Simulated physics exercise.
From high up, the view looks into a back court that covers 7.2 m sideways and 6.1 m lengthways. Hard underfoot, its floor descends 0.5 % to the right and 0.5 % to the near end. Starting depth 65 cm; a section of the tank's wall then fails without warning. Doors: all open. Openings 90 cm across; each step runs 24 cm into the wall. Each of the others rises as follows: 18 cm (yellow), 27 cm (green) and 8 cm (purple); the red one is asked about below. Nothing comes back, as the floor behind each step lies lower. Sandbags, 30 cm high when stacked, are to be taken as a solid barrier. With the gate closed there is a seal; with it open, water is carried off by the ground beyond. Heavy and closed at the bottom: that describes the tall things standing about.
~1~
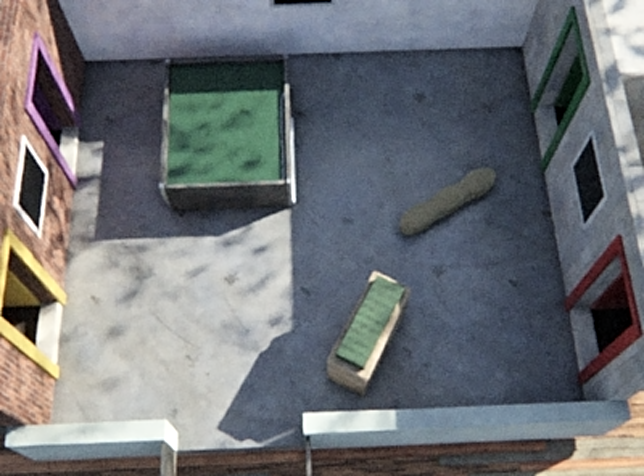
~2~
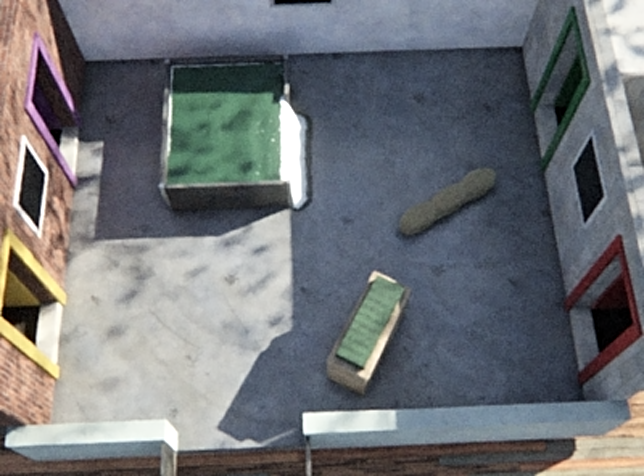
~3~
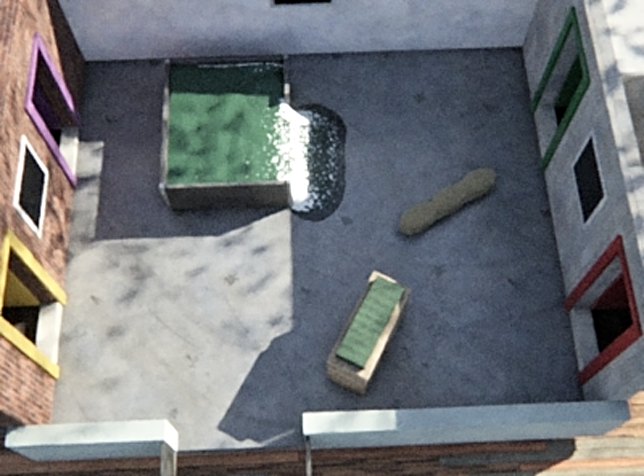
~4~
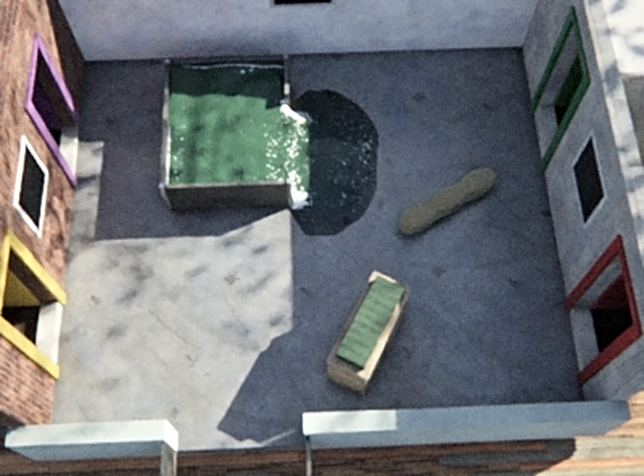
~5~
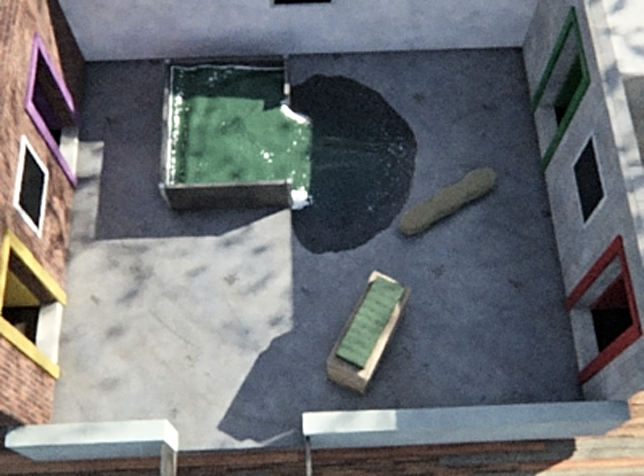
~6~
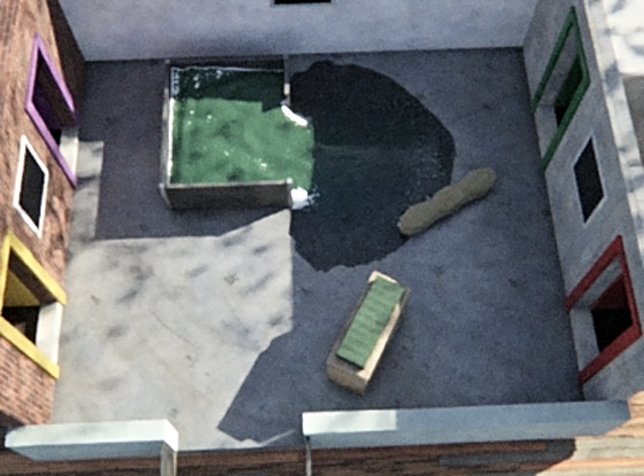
In a walled courtyard seen from above, water pours through the right side of a green-looking tank and spreads across the grey floor in a widening dark patch, reaching a long rounded object while a slatted box stays still.
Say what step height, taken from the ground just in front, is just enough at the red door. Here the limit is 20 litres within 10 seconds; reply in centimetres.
I would put it at 10.5 cm.
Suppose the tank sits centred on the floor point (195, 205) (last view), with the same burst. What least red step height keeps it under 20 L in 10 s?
Then roughly 18 cm.
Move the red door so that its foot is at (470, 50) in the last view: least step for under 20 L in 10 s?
It needs about 22 cm.
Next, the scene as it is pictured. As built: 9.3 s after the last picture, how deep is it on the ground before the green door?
About 8.0 centimetres deep.
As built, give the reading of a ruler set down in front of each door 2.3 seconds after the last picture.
Door by door in centimetres - yellow 0, red 8, green 26, purple 0.
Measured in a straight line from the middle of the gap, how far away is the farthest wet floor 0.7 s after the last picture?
About 4.0 metres out.
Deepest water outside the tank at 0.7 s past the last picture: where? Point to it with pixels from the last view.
(409, 215).
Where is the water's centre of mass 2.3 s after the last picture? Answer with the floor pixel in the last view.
Roughly (375, 159).
Then, 0.7 s after the last picture water covers 30 % of the floor, deepest (37 cm) near (409, 215); it has not reached the red door.
Then, 2.3 s after the last picture water covers 45 % of the floor, deepest (39 cm) near (513, 54); 8 cm at the red door, 0 litres in over its 20 cm step.
Then, 9.3 s after the last picture water covers 90 % of the floor, deepest (12 cm) near (571, 388); 11 cm at the red door, 0 litres in over its 20 cm step.
At the red door as built, the water peaked near 15 cm, 4.7 s after the last picture.
Run again over the same 10 s with other heights there, 29 litres in over 9.5 cm, 7 litres over 12.5 cm. The limit of 20 litres is kept from about 10.5 cm up.
